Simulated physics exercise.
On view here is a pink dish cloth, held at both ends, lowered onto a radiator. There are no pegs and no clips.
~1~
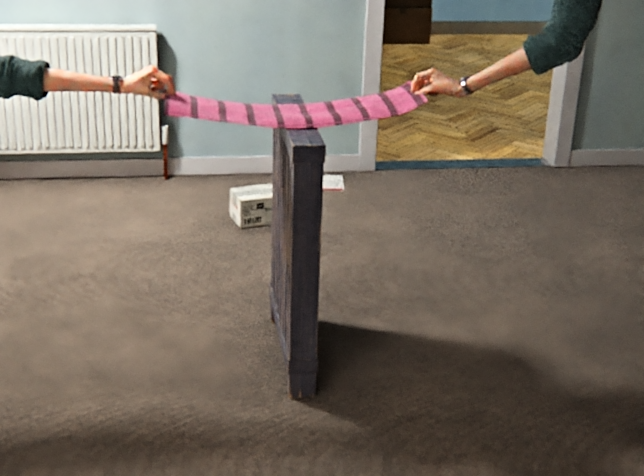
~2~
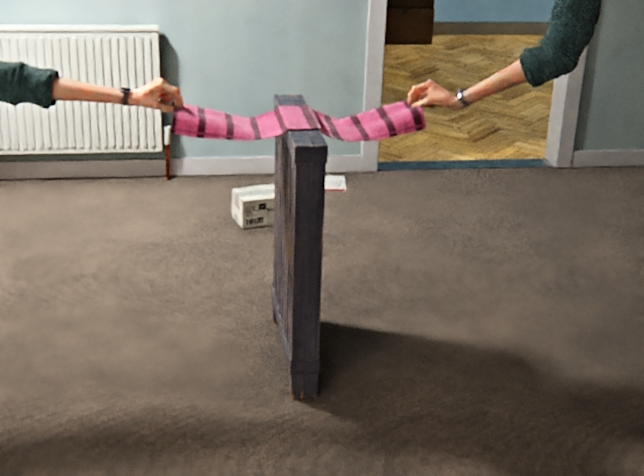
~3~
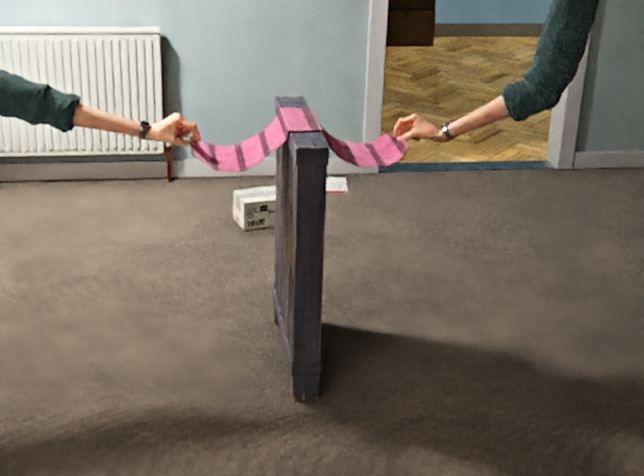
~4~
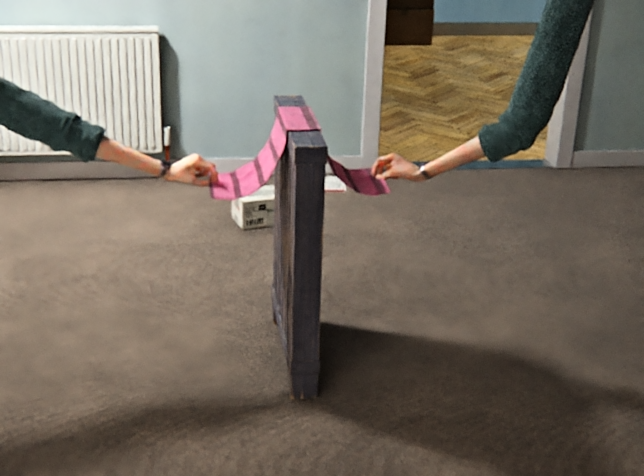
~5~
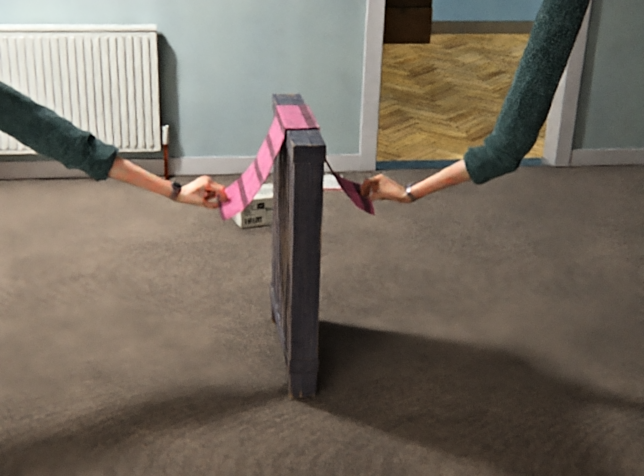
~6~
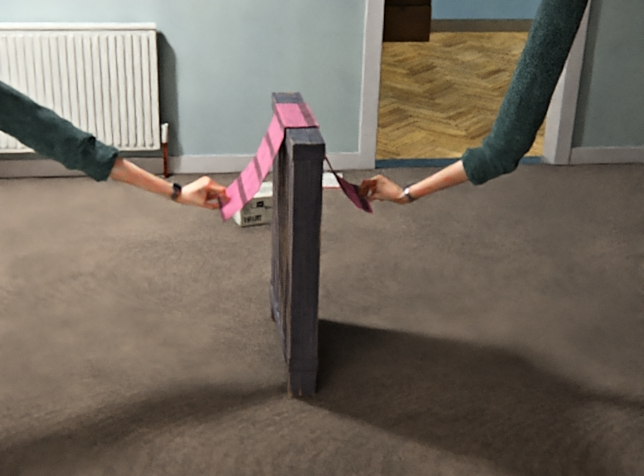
In a carpeted room, two hands held a striped pink cloth by its ends over a narrow dark upright object, then lowered both ends and drew them inward until it draped down either side.
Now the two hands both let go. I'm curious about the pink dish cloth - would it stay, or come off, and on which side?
I reckon it will hold its position.
Then, 0.18 s past the final frame, dish cloth hanging on both sides, left end near (235, 216), right end near (349, 211).
Then, 0.28 s past the final frame, dish cloth hanging on both sides, left end near (267, 223), right end near (317, 220).
Then, 0.96 s past the final frame, dish cloth hanging on both sides, left end near (279, 224), right end near (310, 221).
When it is over, dish cloth hanging on both sides, left end near (279, 224), right end near (310, 221). The pink dish cloth hangs there.
